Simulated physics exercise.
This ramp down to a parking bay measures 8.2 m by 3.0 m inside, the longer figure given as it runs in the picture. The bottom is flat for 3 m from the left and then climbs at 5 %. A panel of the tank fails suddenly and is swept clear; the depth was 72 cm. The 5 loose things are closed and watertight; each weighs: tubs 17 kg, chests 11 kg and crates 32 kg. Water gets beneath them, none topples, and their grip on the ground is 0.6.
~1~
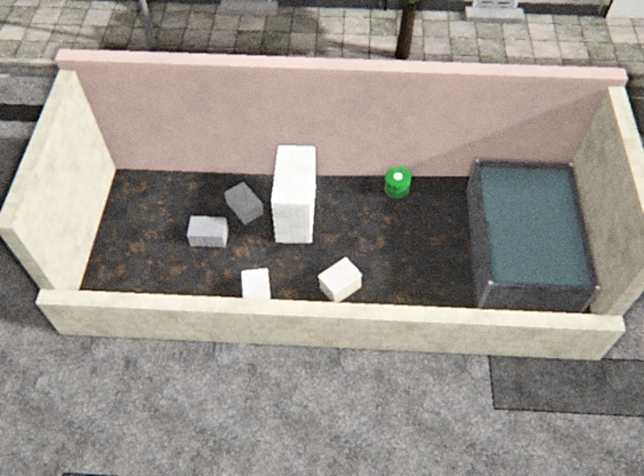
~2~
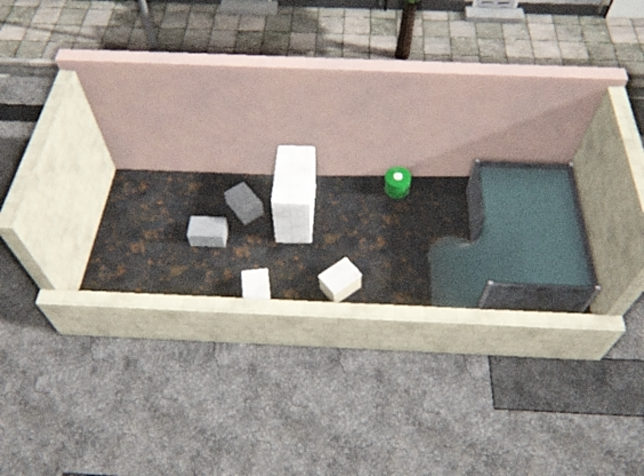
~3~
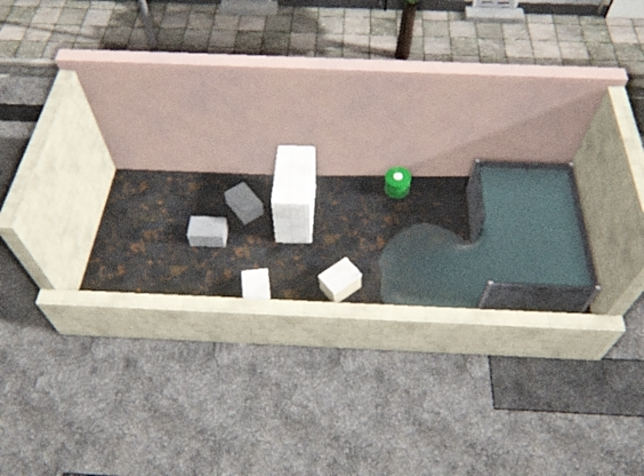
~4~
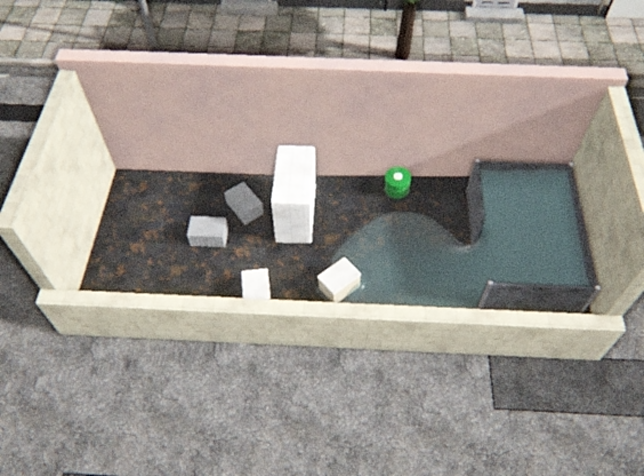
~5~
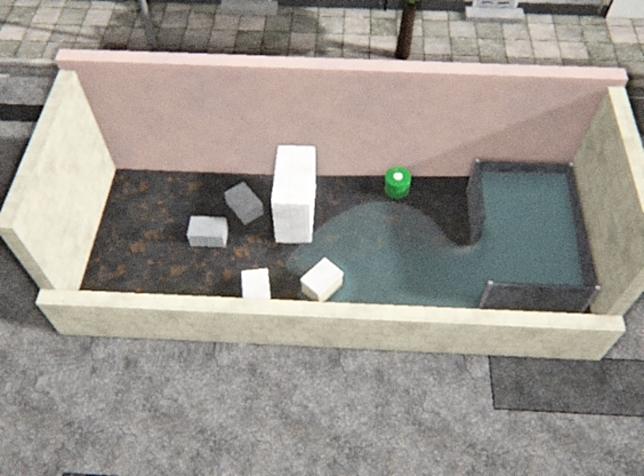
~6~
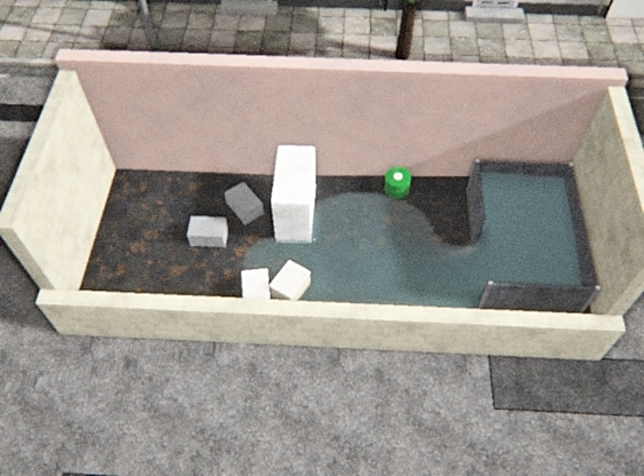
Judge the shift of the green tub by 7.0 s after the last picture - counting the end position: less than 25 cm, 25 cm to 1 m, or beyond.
Green tub stays put.
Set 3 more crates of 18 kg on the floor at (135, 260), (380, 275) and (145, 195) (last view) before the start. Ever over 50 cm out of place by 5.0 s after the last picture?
In turn: Past it, more, more.
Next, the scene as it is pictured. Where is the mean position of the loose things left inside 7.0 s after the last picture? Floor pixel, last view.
At about (228, 229).
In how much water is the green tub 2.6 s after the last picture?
Roughly 5 cm.
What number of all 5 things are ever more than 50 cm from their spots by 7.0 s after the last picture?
That makes 4.
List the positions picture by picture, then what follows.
The green tub at (399, 177) rests on the ground; 3.5 m2 under water; 0 of 5 have shifted, in the first frame.
The green tub at (399, 177), on the bottom; water covers 4.5 m2; 0 of 5 have shifted, in the second frame.
The green tub at (399, 177) rests on the ground; water covers 6.0 m2; 0 of 5 have shifted, in the third frame.
The green tub at (399, 177) rests on the ground; 7.6 m2 under water; 0 of 5 have shifted, in the fourth frame.
The green tub at (399, 177) rests on the ground; water covers 9.1 m2; 1 of 5 have shifted, in the fifth frame.
The green tub at (399, 177) rests on the ground; 10.5 m2 under water; 1 of 5 have shifted, in the sixth frame.
Then, 0.6 s after the last picture the green tub is near (399, 177), 0.0 m from its start, aground; 1 afloat.
Then, 2.6 s after the last picture the green tub is near (399, 177), 0.0 m from its start, aground; 2 afloat.
Then, 4.6 s after the last picture the green tub is near (399, 177), 0.0 m from its start, aground; 3 afloat.
Then, 7.0 s after the last picture the green tub is near (402, 178), 0.1 m from its start, aground; 4 afloat.
